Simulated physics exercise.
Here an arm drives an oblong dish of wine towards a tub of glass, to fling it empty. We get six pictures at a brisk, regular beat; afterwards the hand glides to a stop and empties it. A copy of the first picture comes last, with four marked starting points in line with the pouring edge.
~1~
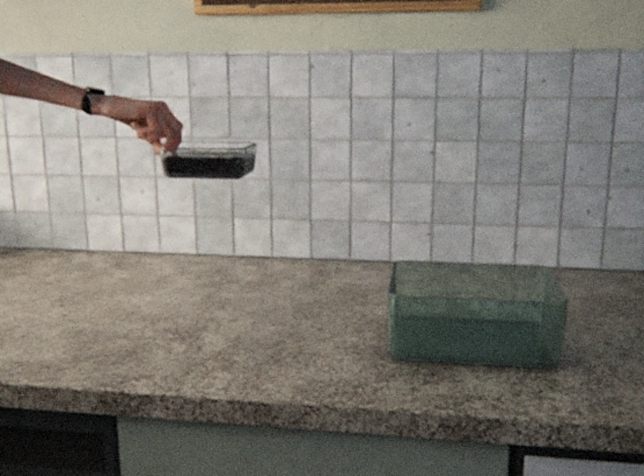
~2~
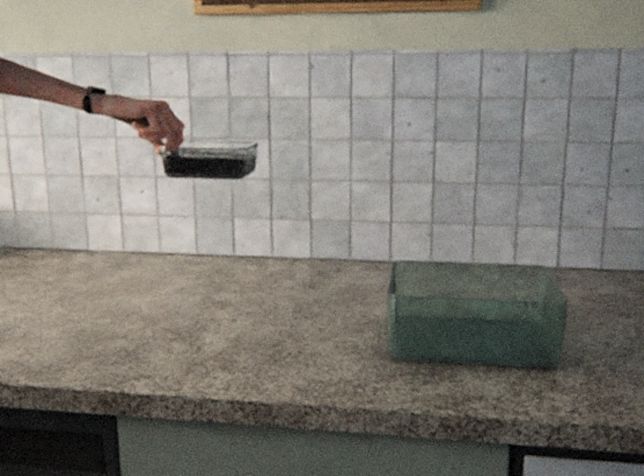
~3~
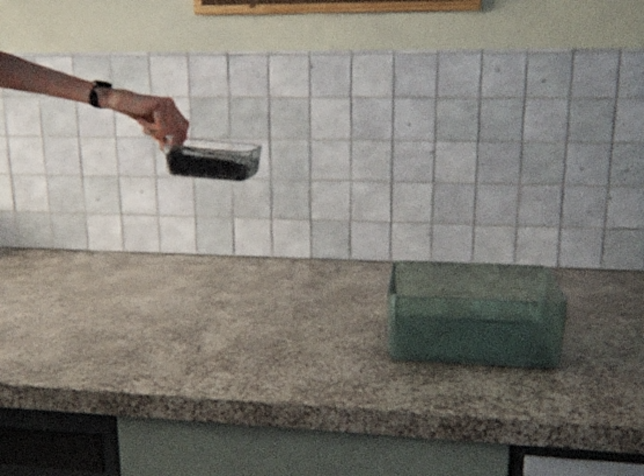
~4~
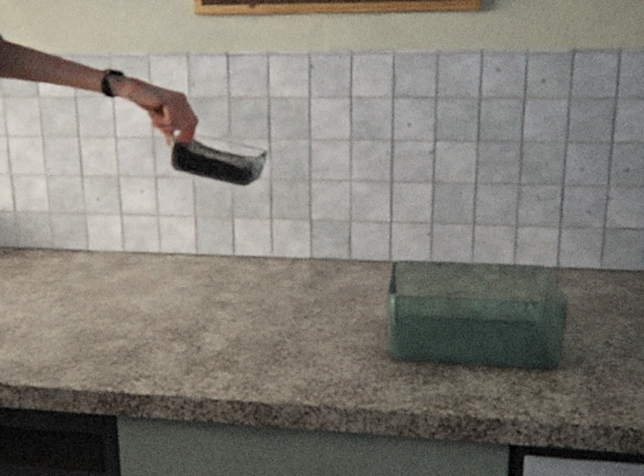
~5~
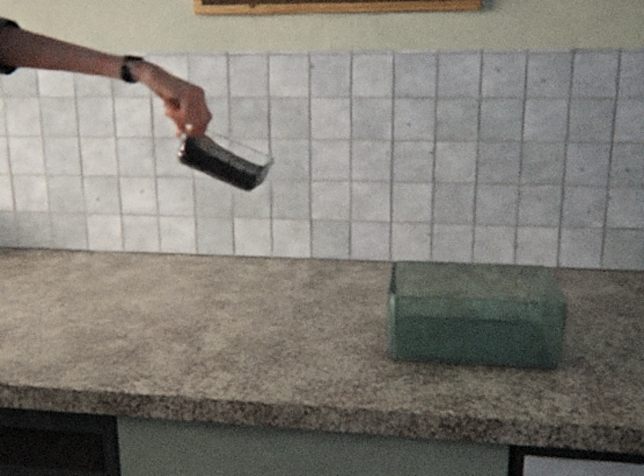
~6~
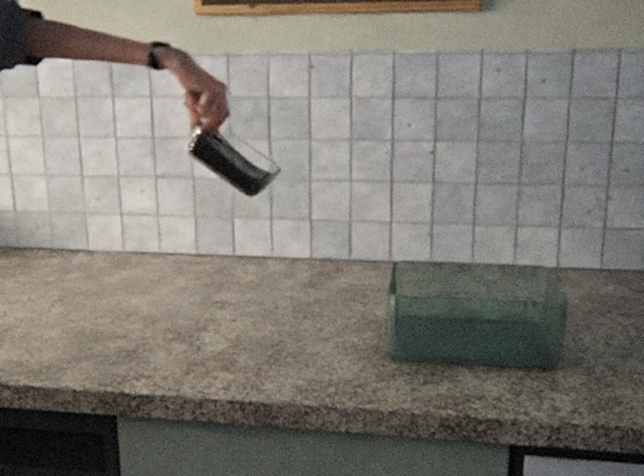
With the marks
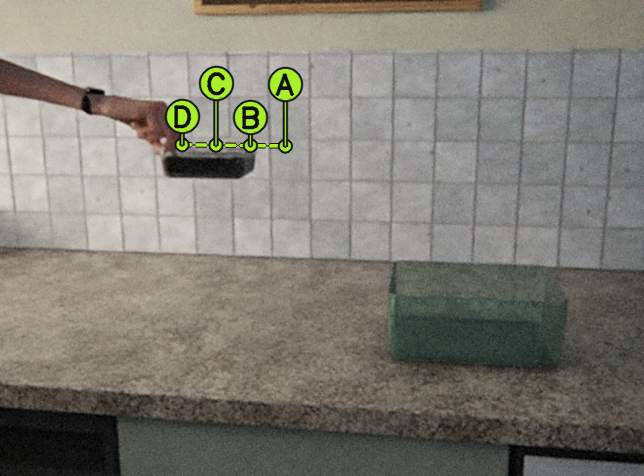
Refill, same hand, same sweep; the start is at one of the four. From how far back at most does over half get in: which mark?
The limit is A.
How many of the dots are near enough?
One of them.
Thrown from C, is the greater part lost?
Yes, it does.
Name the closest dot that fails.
The answer is B.
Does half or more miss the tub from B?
Yes, it does.
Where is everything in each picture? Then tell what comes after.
In the first picture, upright, lip at (250, 145); tub from (388, 357) to (560, 366); nothing has left yet.
In the second picture, upright, lip at (251, 145); nothing has left yet.
In the third picture, tipped about 4°, lip at (255, 148); nothing has left yet.
In the fourth picture, tipped about 11°, lip at (261, 154); nothing has left yet.
In the fifth picture, tipped about 22°, lip at (268, 162); nothing has left yet.
In the sixth picture, tipped about 34°, lip at (275, 172); nothing has left yet.
On the marked copy, A at (285, 146); B at (250, 145); C at (216, 145); D at (182, 144).
Choosing A, about 72 % lands in the tub, 24 % falls short and 5 % goes beside or beyond.
Choosing B, about 10 % lands in the tub, 86 % falls short and 4 % goes beside or beyond.
Choosing C, about 0 % lands in the tub, 98 % falls short.
Choosing D, about 0 % lands in the tub, 100 % falls short.
